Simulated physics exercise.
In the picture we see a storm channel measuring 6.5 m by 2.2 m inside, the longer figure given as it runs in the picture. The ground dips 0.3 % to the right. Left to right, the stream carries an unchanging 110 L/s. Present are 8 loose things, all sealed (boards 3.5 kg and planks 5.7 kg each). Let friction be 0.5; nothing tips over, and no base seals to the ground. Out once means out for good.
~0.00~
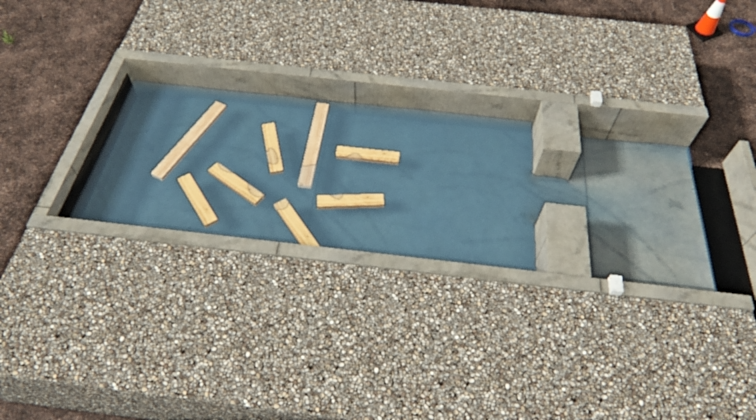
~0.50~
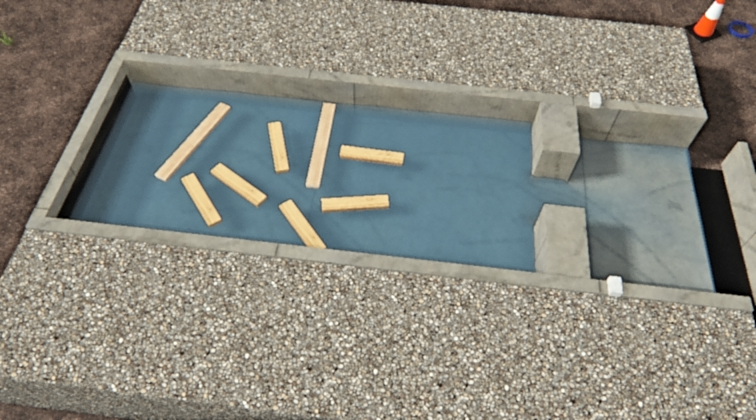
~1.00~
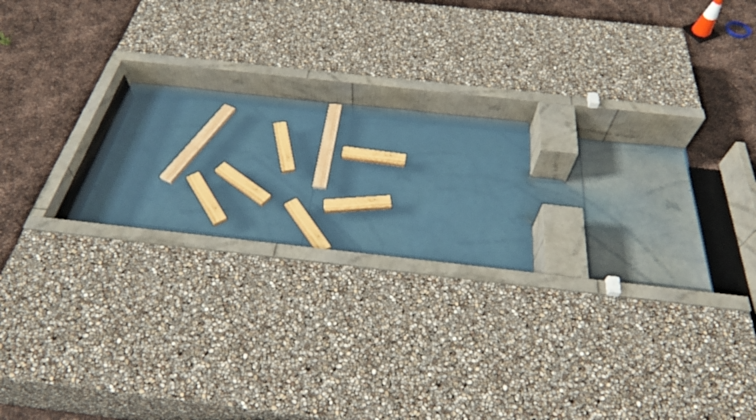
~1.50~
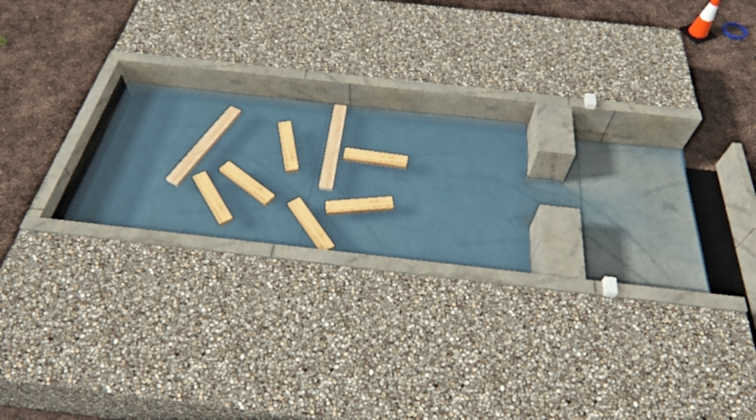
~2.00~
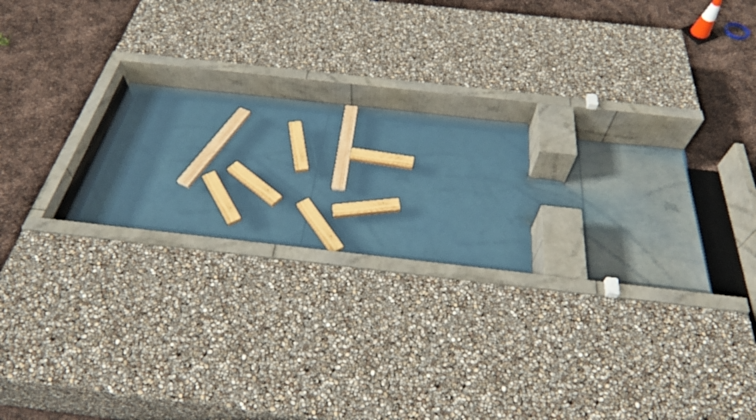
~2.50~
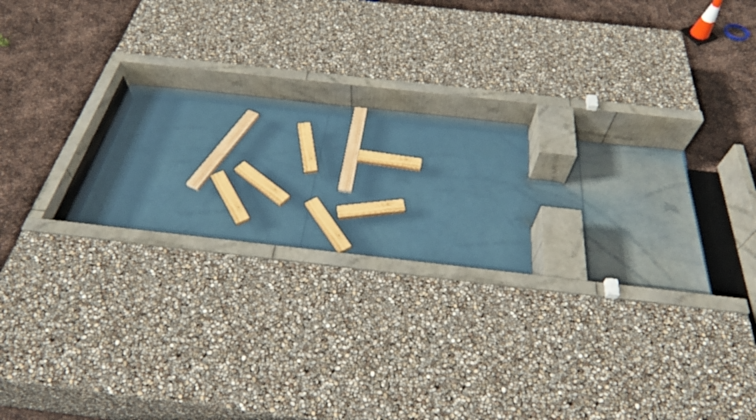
The footage shows eight pieces of light-coloured wood, two longer than the rest, floating in shallow blue water inside a concrete channel bordered by gravel; they drift slowly a short way to the right, staying loosely grouped.
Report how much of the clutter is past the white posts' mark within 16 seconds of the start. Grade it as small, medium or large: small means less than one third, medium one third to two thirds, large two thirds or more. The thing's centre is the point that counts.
I would call it large.
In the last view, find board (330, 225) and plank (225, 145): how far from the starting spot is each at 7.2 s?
Answer, in order asked: 120 cm, 150 cm.
After 3.5 s 0 of 8 are over the mark; 8 afloat.
After 7.2 s 0 of 8 are over the mark; 8 afloat.
After 12.0 s 4 of 8 are over the mark; 5 afloat.
After 16.0 s 7 of 8 are over the mark; 2 afloat.
